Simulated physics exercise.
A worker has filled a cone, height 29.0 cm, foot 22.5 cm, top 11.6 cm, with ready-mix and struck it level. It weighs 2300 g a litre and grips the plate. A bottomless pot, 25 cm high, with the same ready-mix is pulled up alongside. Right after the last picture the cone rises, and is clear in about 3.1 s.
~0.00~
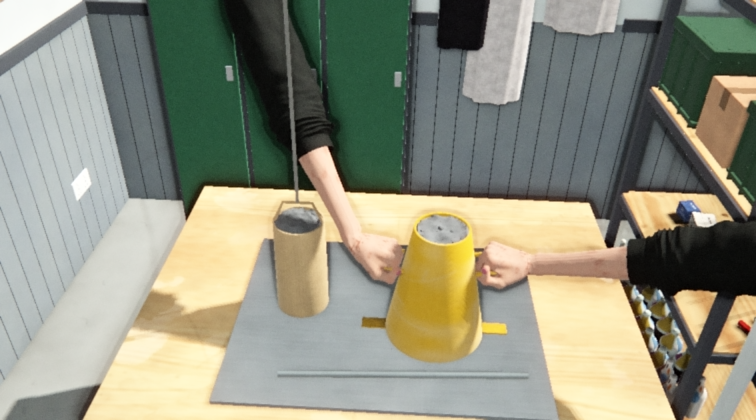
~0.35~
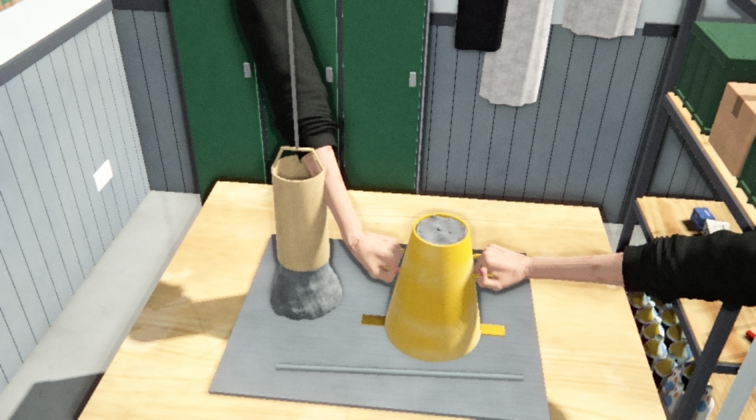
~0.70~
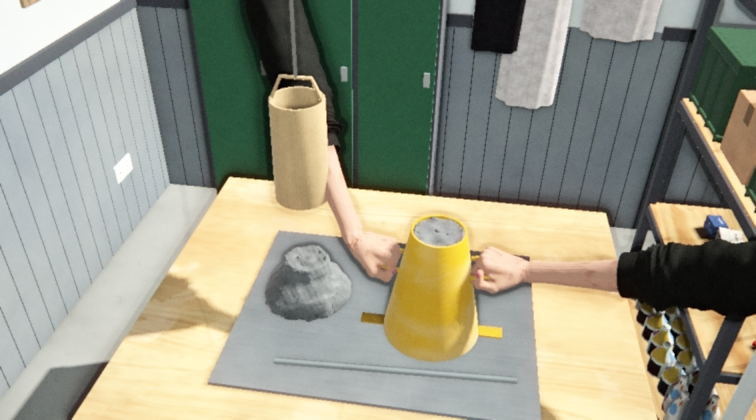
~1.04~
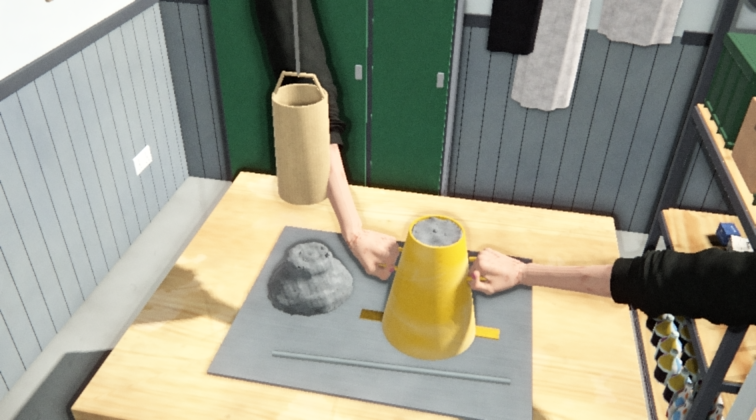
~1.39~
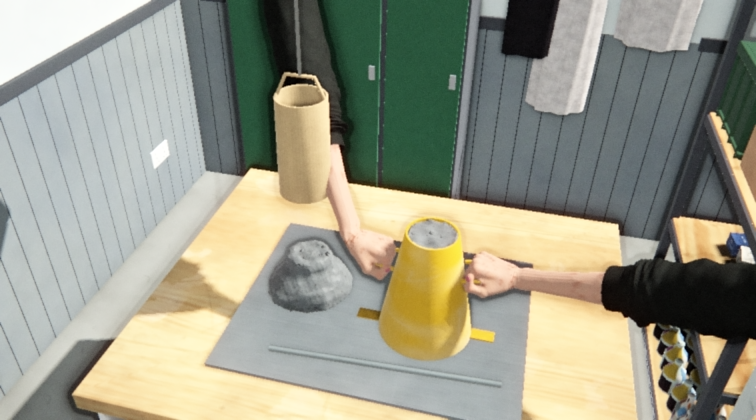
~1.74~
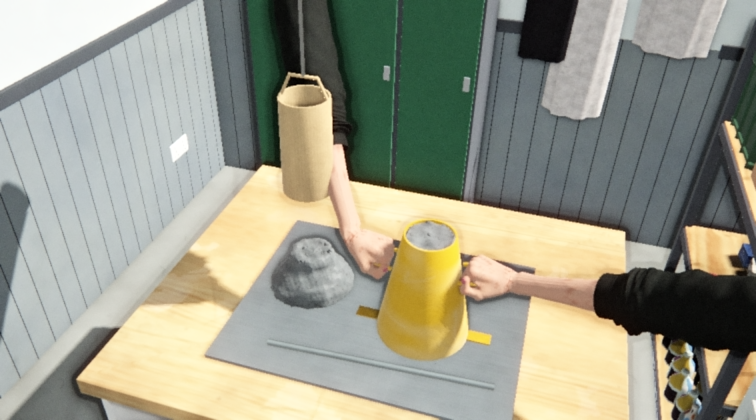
The video shows a tan bottomless pot being pulled upward on the left, leaving a slumped grey mound on a mat, then hanging nearly still while two hands grip a filled yellow cone that stays in place and the view shifts slightly.
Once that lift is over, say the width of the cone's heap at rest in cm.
Close to 34 centimetres.
After 2.5 s, the cone is up 6.6 cm; the ready-mix has come down 9.5 cm to 20 cm and is 29 cm wide.
After 3.3 s, the cone is up 18 cm; the ready-mix has come down 14 cm to 15 cm and is 34 cm wide.
After 4.1 s, the cone is up 30 cm; the ready-mix has come down 14 cm to 15 cm and is 34 cm wide.
After 5.0 s, the cone is clear; the ready-mix has come down 14 cm to 15 cm and is 34 cm wide.
After 5.5 s, at rest, the cone is clear; the ready-mix has come down 14 cm to 15 cm and is 34 cm wide.
